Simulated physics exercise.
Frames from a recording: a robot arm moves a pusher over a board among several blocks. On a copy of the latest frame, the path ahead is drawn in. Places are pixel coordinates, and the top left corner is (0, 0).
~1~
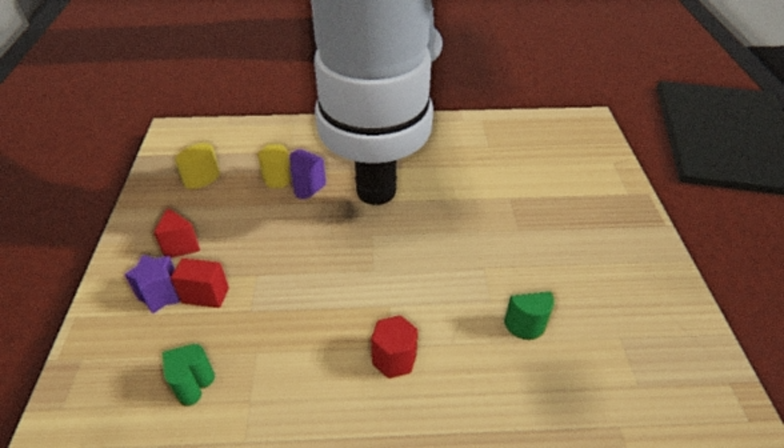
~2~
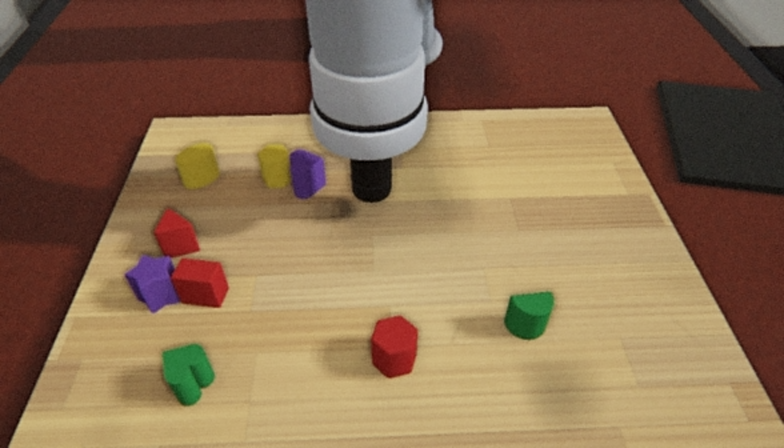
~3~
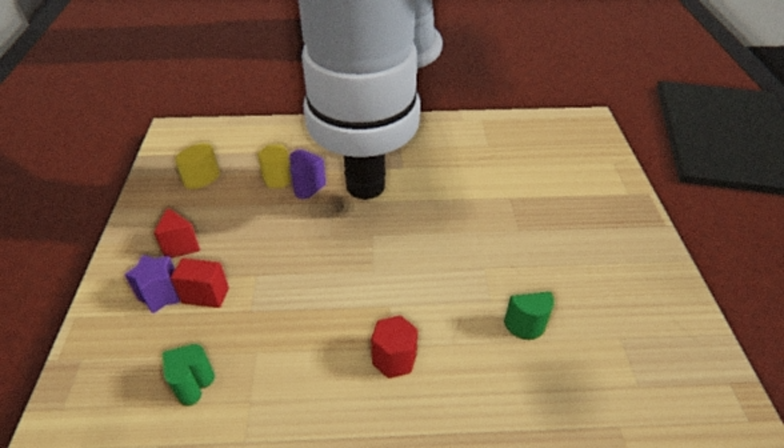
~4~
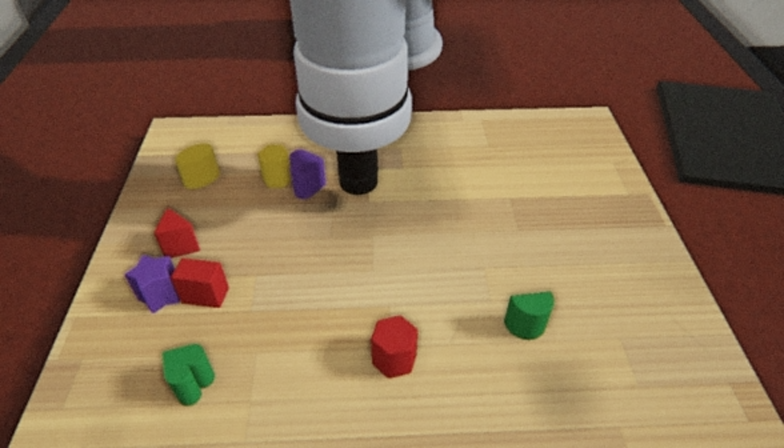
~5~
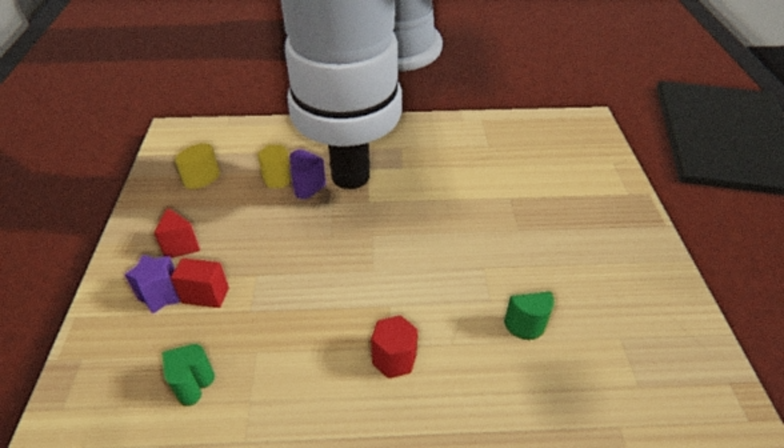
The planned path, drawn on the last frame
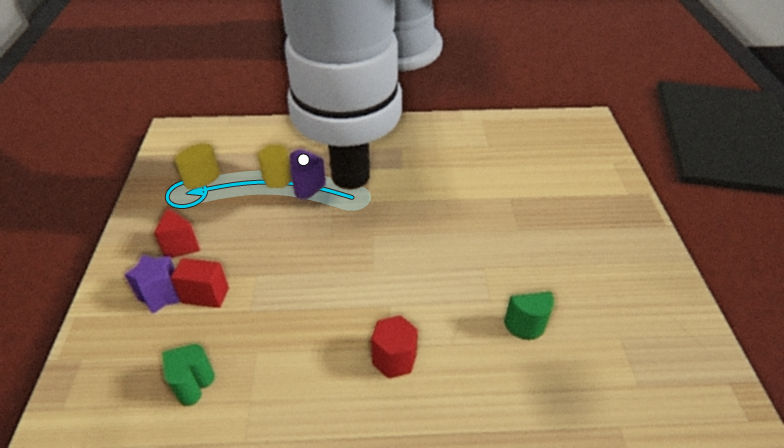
A light wooden board lies on a dark red surface, seen from above at an angle by a still camera. Yellow and purple blocks sit at the upper left, red and purple ones below them, a green one at the lower left, and red and green ones nearer the centre and right. A grey robot arm slides its black pusher slowly left and slightly back toward the upper purple block, while every block stays still.
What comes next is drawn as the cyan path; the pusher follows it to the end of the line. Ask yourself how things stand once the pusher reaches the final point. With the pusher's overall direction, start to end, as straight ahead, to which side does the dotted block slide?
The answer is right.
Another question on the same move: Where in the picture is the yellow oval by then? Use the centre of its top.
Just about (164, 151).
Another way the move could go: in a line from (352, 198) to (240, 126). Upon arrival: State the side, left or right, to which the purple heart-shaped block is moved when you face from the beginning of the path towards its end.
Well, taking the path from its start to its end as straight ahead, the purple heart-shaped block moves to the left.
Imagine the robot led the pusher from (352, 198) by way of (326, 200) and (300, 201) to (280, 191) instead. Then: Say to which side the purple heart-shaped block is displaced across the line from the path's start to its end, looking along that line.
It slides rightward.
Path on the board, from (352, 198) by way of (300, 185) and (245, 183) to (187, 194); the dot is on the purple heart-shaped block.
What follows on the original path. One third of the way, pusher at (296, 165); yellow six-sided block at (243, 148), turned 65° anticlockwise; purple heart-shaped block at (270, 147).
Two thirds of the way, pusher at (238, 164); yellow oval at (184, 152), turned 20° anticlockwise; yellow six-sided block at (214, 139), turned 105° anticlockwise; purple heart-shaped block at (247, 135), turned 30° clockwise.
At the end, pusher at (180, 174); red triangle in place; yellow oval at (164, 151), turned 30° clockwise; yellow six-sided block at (214, 139), turned 105° anticlockwise; purple heart-shaped block at (247, 135), turned 30° clockwise.
